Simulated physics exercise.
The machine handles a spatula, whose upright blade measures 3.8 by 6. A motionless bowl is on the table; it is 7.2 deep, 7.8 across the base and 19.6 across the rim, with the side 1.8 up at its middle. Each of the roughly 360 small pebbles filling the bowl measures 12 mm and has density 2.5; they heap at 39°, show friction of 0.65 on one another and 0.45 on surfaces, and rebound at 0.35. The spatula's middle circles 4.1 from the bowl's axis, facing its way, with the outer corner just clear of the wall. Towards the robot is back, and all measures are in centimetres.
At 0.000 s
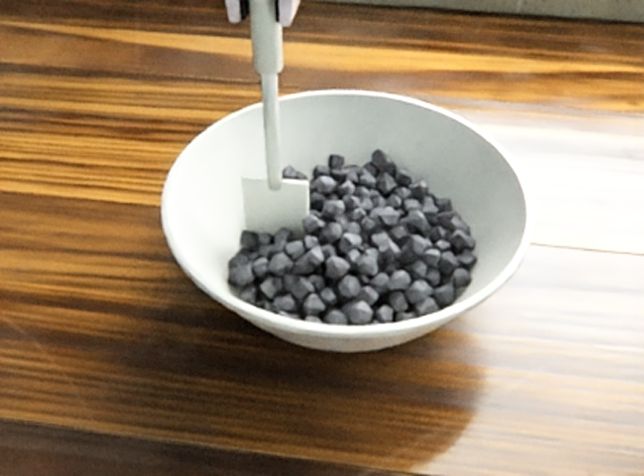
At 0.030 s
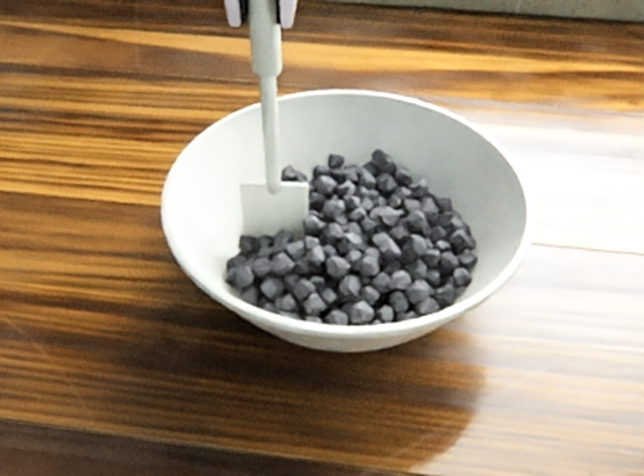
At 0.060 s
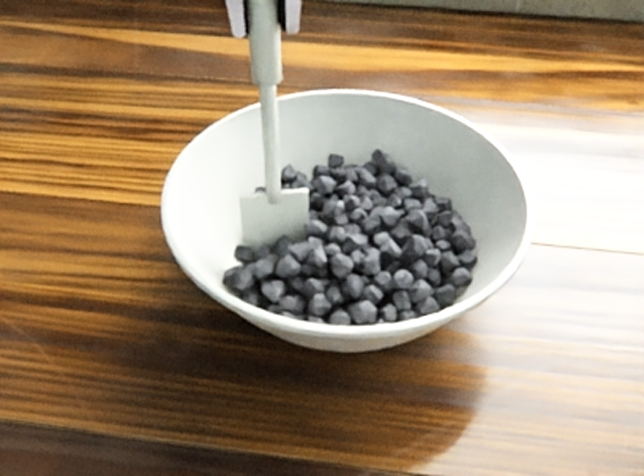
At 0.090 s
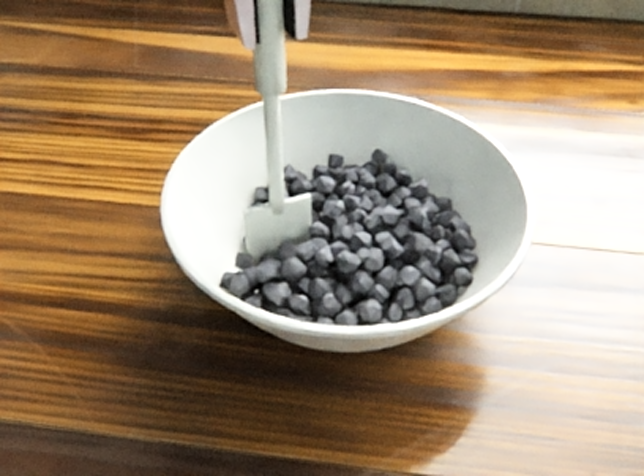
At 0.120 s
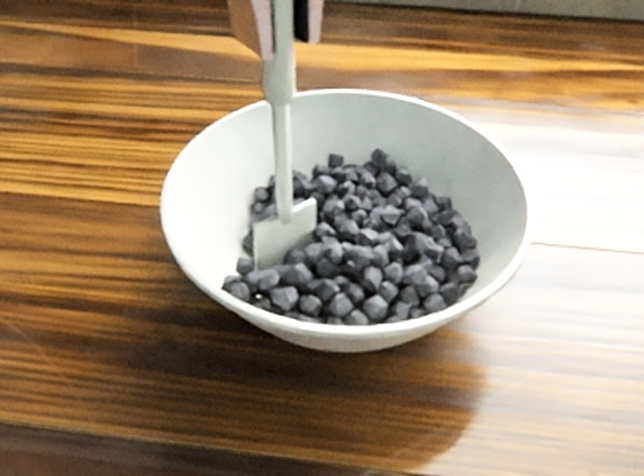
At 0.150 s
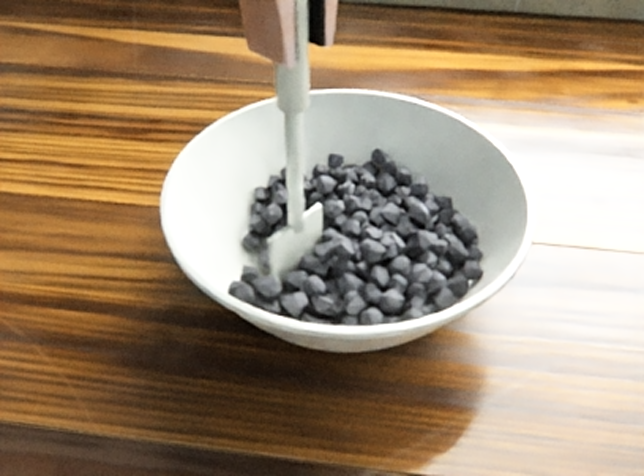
A robot gripper sweeps a pale spatula forward through dark lumps along a white bowl's left side.
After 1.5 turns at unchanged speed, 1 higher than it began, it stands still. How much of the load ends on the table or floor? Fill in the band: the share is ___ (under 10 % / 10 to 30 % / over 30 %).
The share is under 10 %.
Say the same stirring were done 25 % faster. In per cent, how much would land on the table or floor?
It would be near 10 per cent.
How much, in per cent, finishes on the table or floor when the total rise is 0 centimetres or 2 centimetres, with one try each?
Estimates: 5 % and 5 %.
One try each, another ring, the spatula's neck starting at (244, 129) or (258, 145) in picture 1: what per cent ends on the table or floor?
Some 10 and 10 per cent.
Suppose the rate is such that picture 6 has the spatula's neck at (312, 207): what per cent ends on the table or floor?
Roughly 10 per cent.
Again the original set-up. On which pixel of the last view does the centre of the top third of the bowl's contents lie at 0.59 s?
The top third is centred near (350, 144) in the last picture.
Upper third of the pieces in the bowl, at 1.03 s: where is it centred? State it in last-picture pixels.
Top-third centre at approx. (336, 286).
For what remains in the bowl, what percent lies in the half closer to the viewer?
Roughly 40 percent of it.
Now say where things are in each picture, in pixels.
Spatula neck at (273, 158), 0° round; upper third of the load around (360, 237), from x 235 to 465, top at y 155; 362 in the bowl, in the first picture.
Spatula neck at (272, 162), 5° round; upper third of the load around (360, 239), from x 235 to 465, top at y 155, in the second picture.
Spatula neck at (272, 171), 17° round; upper third of the load around (358, 244), from x 230 to 465, top at y 155, in the third picture.
Spatula neck at (276, 182), 30° round; upper third of the load around (355, 248), from x 230 to 465, top at y 155, in the fourth picture.
Spatula neck at (284, 191), 43° round; upper third of the load around (355, 254), from x 230 to 465, top at y 155, in the fifth picture.
Spatula neck at (296, 200), 56° round; upper third of the load around (366, 255), from x 235 to 470, top at y 155; 362 in the bowl, in the sixth picture.
After 0.59 s, 246° round, highest piece 9 above the table; 355 in the bowl, 6 on the table or floor, 1 in flight or on the tool.
After 1.03 s, 76° round, highest piece 9 above the table; 354 in the bowl, 8 on the table or floor.
After 1.45 s, 180° round, highest piece 8 above the table; 351 in the bowl, 11 on the table or floor.
After 2.15 s, 180° round, highest piece 8 above the table; 351 in the bowl, 11 on the table or floor.
At rest, 351 in the bowl, 11 on the table or floor. That is 3 % on the table or floor.
